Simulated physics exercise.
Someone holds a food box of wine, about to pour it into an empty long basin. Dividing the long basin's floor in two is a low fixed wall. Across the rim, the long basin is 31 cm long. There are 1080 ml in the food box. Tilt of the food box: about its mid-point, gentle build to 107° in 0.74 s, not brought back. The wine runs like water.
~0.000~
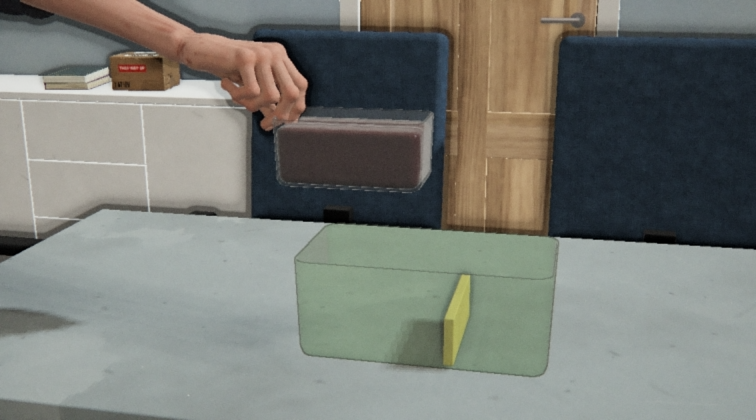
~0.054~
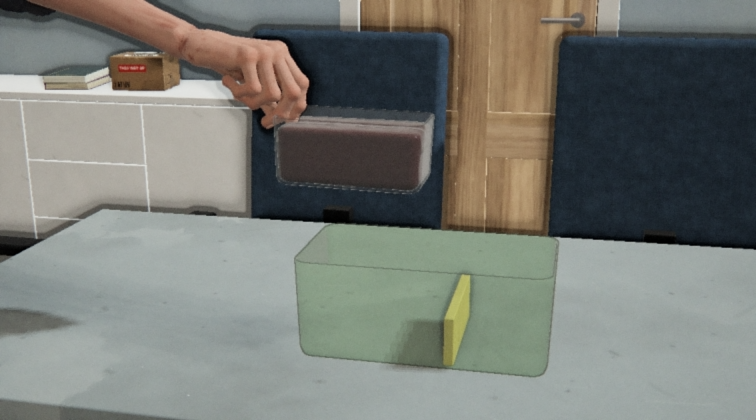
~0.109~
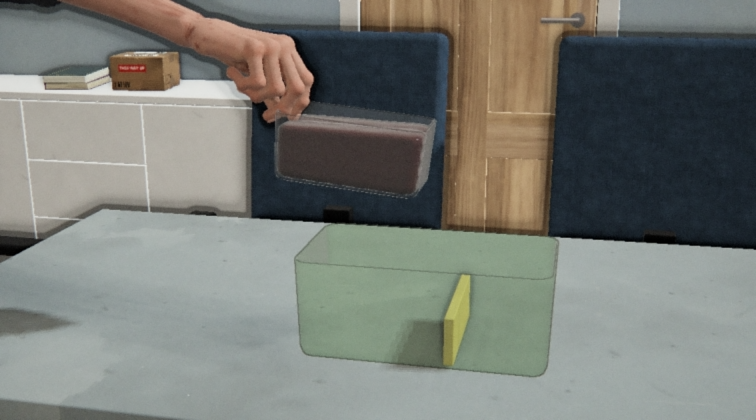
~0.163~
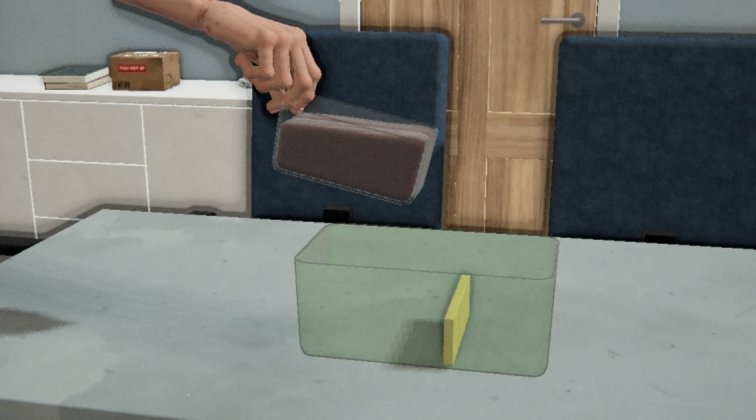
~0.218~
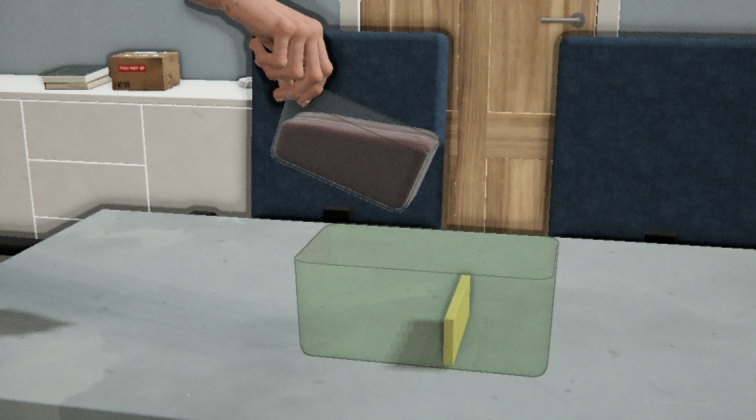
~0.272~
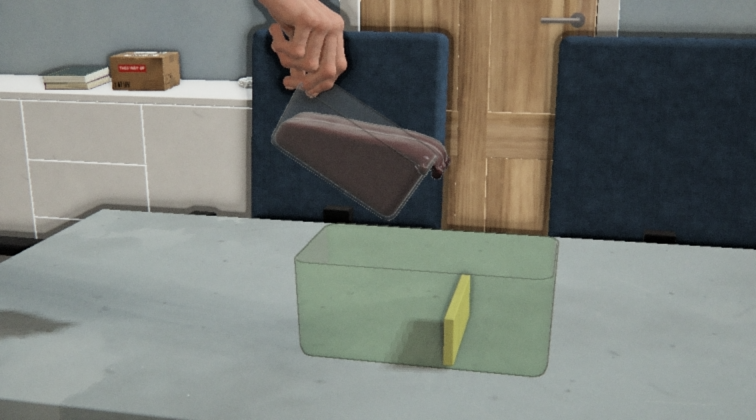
At the start, a hand holds a clear box of dark liquid level above an empty, green-tinted long basin with a yellow divider inside. The hand then tilts the box gradually, its right end dipping, until it slopes clearly and a little liquid runs over the lowered right rim.
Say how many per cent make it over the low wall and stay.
About 54 per cent makes it over and stays.
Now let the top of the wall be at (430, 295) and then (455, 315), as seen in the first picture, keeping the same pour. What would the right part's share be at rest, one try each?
One try each: Around 75 percent and then around 45 percent.
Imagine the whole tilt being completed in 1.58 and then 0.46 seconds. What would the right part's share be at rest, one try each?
Respectively 70 and 35 %.
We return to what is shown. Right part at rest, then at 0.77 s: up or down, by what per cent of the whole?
It ends up higher by roughly 12.
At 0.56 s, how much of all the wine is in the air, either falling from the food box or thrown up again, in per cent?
I'd say close to 28 per cent.
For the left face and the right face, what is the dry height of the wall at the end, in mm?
Looks like roughly 44 mm on the left and roughly 26 mm on the right.
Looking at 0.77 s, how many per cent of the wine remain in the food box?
Share remaining: Approx. 3 %.
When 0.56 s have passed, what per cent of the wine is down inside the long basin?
54 %, give or take.
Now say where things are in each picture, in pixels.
In the first picture, it leans 0°; its right rim is at (428, 120); the wine meets the walls at (287, 122) and (427, 128); the long basin's rim runs from (311, 242) to (556, 259); the wall's top is at (458, 297).
In the second picture, it leans 1°; its right rim is at (429, 122); the wine meets the walls at (288, 122) and (428, 129).
In the third picture, it leans 6°; its right rim is at (430, 127); the wine meets the walls at (288, 120) and (429, 131).
In the fourth picture, it leans 12°; its right rim is at (432, 137); the wine meets the walls at (290, 119) and (431, 134).
In the fifth picture, it leans 21°; its right rim is at (433, 149); the wine meets the walls at (291, 119) and (432, 141); 2 per cent is over the edge.
In the sixth picture, it leans 32°; its right rim is at (432, 164); the wine meets the walls at (289, 119) and (426, 150); 8 per cent is over the edge.
After 0.56 s the tilt is 92° and 17 per cent is still to pour, 8 is left of the wall and 46 right of it.
After 0.77 s the tilt is 107° and 3 per cent is still to pour, 34 is left of the wall and 42 right of it.
After 1.00 s the tilt is 107° and 0 per cent is still to pour, 42 is left of the wall and 54 right of it.
After 1.24 s the tilt is 107° and 0 per cent is still to pour, 43 is left of the wall and 54 right of it.
In the end 43 per cent lies left of the wall, 54 right of it and 4 outside.
